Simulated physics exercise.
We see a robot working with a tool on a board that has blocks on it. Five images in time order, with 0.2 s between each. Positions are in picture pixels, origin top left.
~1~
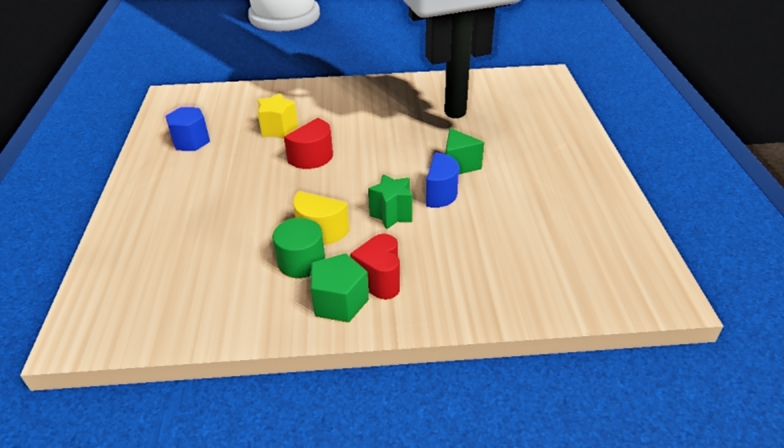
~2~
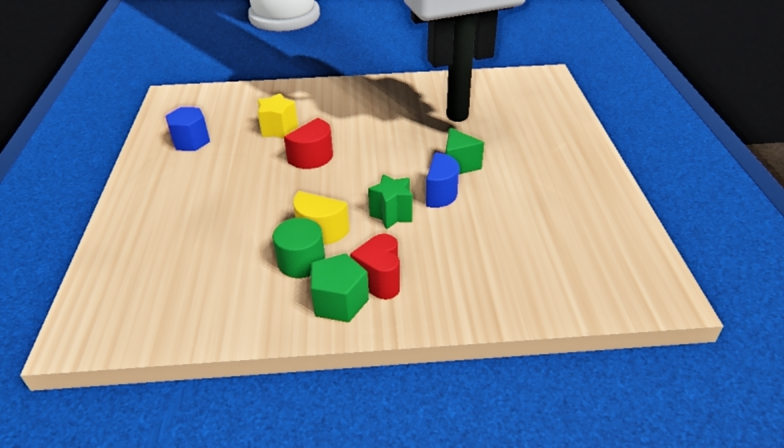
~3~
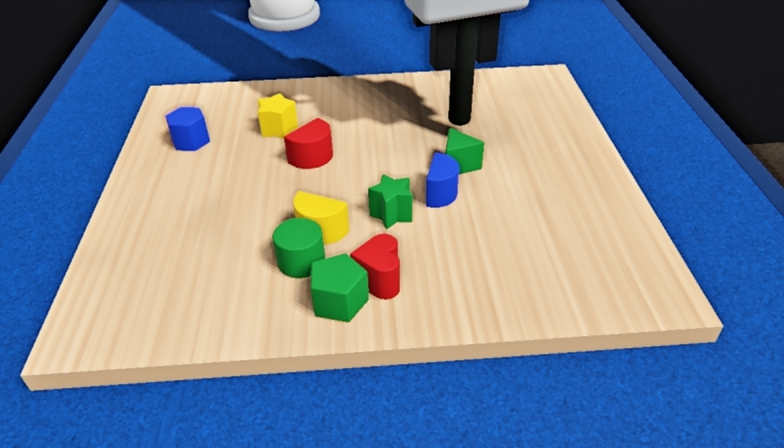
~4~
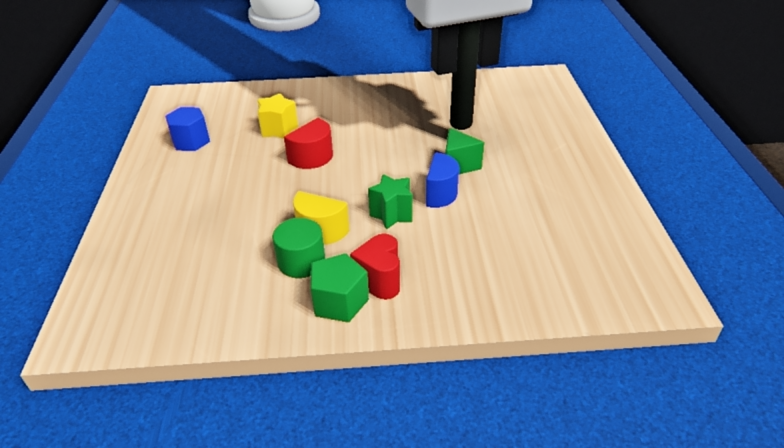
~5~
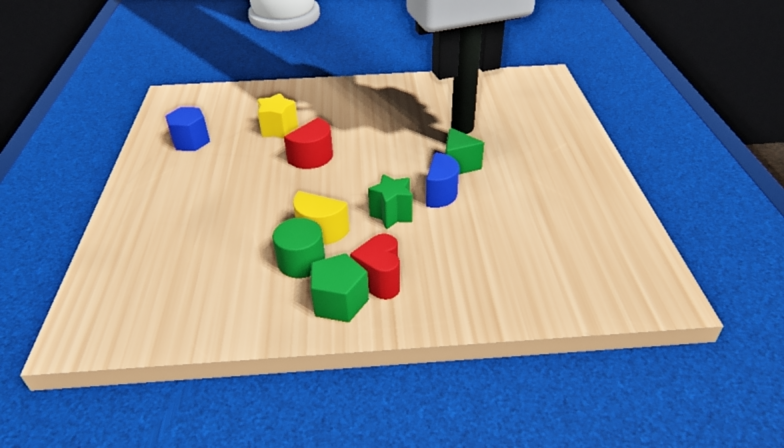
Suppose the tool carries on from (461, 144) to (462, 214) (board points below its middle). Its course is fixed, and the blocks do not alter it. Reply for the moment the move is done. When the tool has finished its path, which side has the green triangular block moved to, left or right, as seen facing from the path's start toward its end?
Displaced left.
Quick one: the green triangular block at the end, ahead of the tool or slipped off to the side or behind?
As far as I can tell, the green triangular block is still leading the way in front of the tool.
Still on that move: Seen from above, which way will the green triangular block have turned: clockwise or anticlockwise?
It swings round anticlockwise.
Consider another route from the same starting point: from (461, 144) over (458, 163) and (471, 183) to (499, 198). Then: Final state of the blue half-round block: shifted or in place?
The blue half-round block moves.
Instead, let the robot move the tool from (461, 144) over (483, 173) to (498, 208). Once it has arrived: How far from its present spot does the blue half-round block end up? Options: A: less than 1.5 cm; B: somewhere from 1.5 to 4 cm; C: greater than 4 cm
The answer is A.
What follows on the original path. One third of the way, tool at (461, 152); blue half-round block at (439, 174), turned 20° clockwise; green triangular block at (460, 154), turned 25° anticlockwise.
Two thirds of the way, tool at (461, 175); blue half-round block at (432, 189), turned 60° clockwise; green triangular block at (468, 178), turned 40° anticlockwise.
At the end, tool at (463, 199); green star-shaped block at (388, 187), turned 10° clockwise; blue half-round block at (429, 202), turned 110° clockwise; green triangular block at (478, 202), turned 55° anticlockwise.
